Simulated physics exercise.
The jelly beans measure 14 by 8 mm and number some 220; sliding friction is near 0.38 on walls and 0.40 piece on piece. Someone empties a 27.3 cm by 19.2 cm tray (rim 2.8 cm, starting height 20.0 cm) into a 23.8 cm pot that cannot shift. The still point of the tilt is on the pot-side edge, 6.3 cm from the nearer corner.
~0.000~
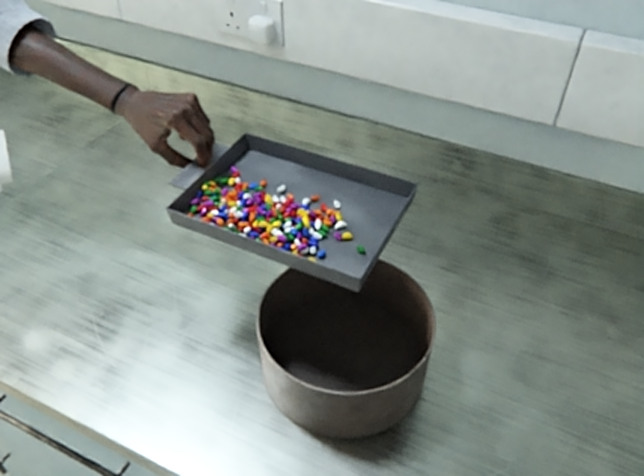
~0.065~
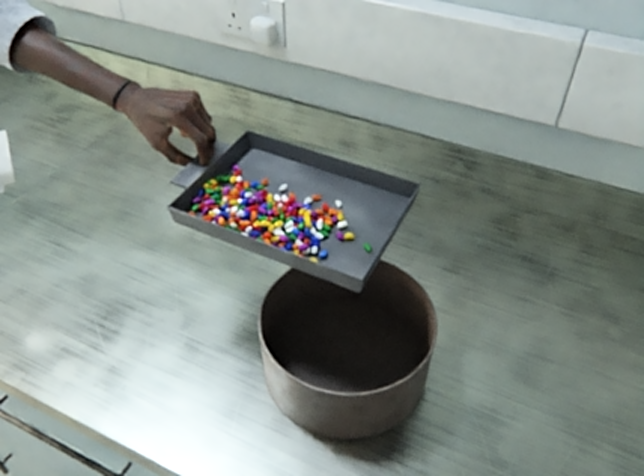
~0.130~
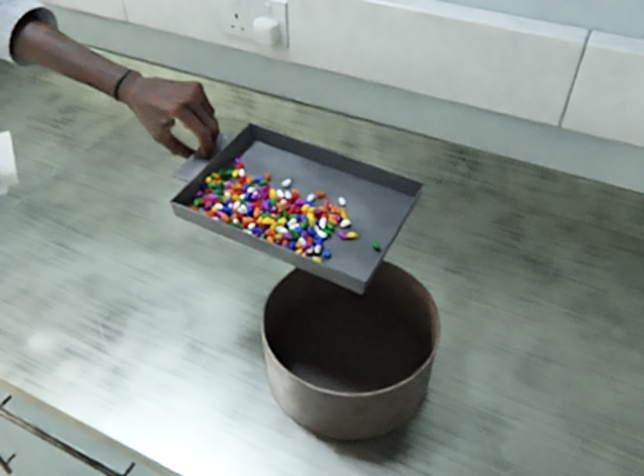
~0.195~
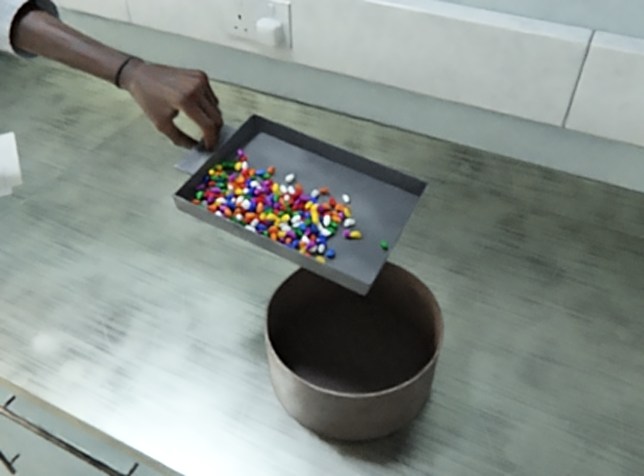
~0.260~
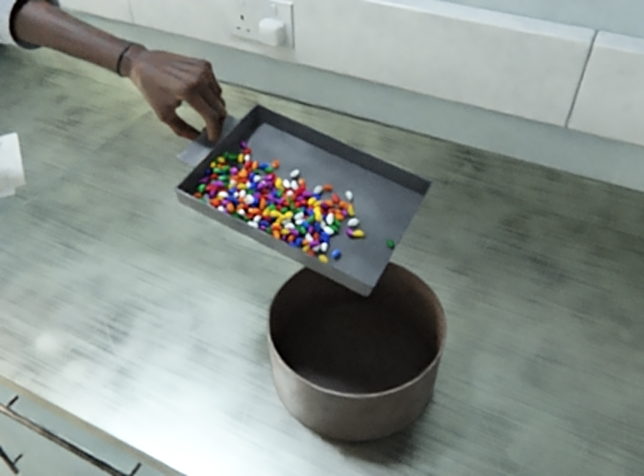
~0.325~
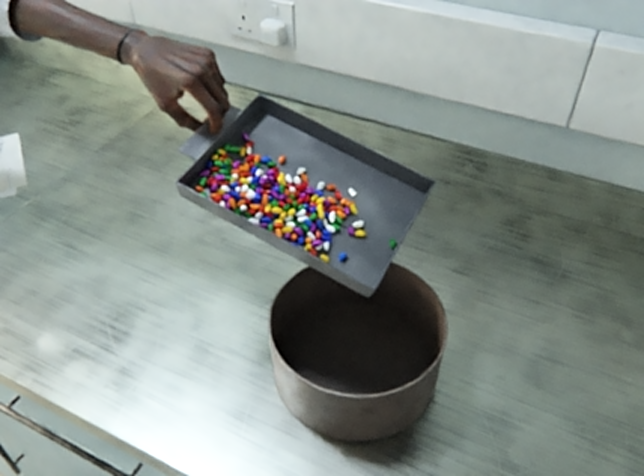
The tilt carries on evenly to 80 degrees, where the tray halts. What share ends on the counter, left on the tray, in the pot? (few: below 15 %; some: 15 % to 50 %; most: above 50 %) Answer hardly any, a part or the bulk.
Counter: Hardly any, tray: A part, pot: The bulk.
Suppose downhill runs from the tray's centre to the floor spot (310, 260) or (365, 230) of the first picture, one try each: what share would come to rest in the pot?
Some 85 and 30 per cent.
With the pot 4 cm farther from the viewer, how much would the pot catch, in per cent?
In that case some 65 per cent.
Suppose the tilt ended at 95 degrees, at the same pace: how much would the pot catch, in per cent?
Then about 100 per cent.
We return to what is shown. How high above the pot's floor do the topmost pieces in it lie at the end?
Some 2.0 cm.
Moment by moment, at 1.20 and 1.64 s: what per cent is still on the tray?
About 95, 55.
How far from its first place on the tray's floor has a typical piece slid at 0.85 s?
Some 8 cm.
After 0.85 s, tilt 46 degrees; the tray holds 100 %, the pot 0 %.
After 1.20 s, tilt 66 degrees; the tray holds 95 %, the pot 0 %.
After 1.64 s, tilt 80 degrees; the tray holds 55 %, the pot 40 %.
By 3.5 s all is still; counter 0 %, tray 25 %, pot 75 %.
